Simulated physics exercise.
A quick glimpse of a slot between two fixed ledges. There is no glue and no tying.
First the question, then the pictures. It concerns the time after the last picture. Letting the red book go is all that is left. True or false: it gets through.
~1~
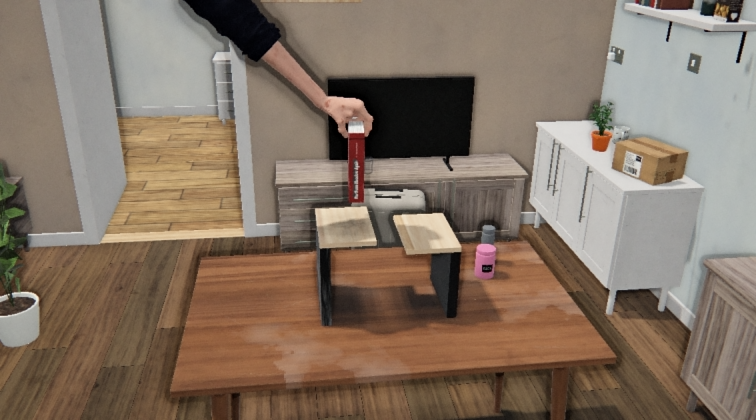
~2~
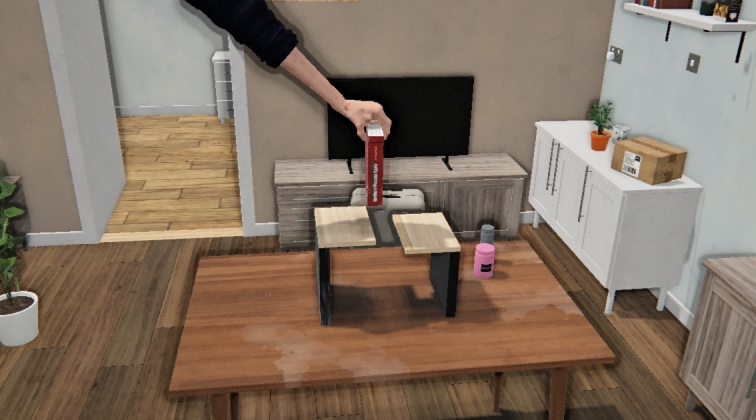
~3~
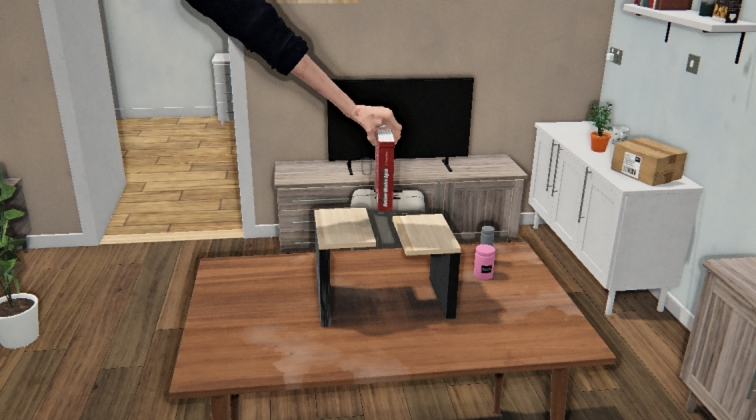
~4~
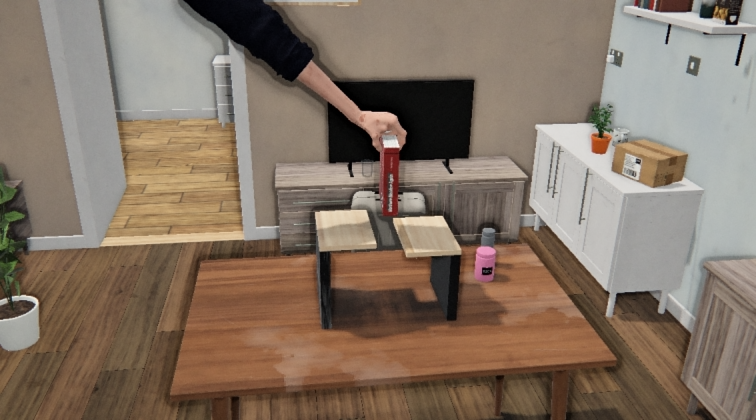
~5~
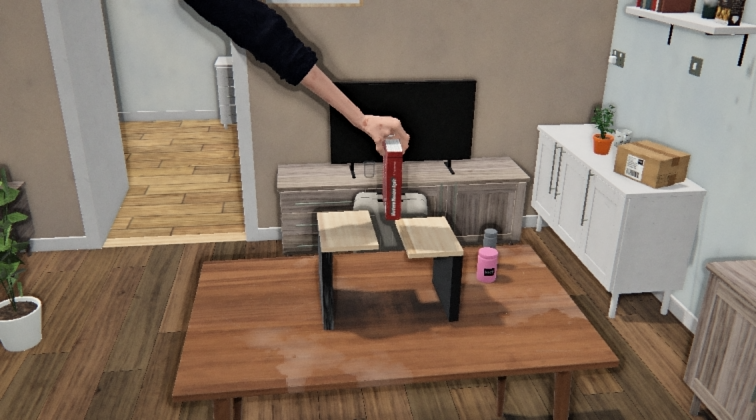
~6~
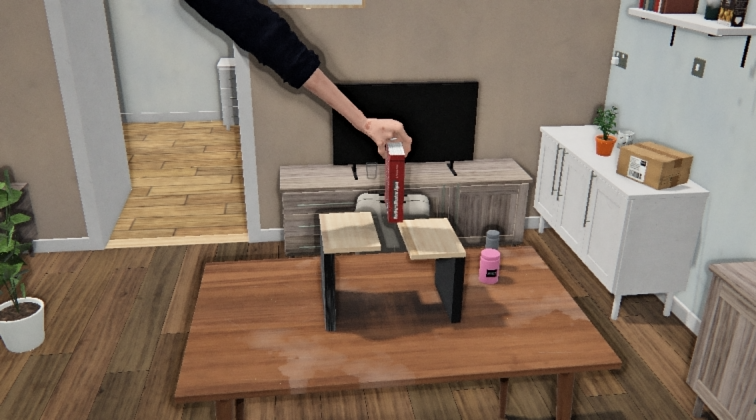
True.
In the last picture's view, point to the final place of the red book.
Around (392, 278).
Then, 0.30 s past the last view, red book displaced about its own width near (393, 241).
Then, 0.40 s past the last view, red book displaced well along near (392, 272).
Finally, moved from the start, red book; the other 2 still in place. Final places as the last picture's camera would see them, red book near (392, 278). The book reaches the table.
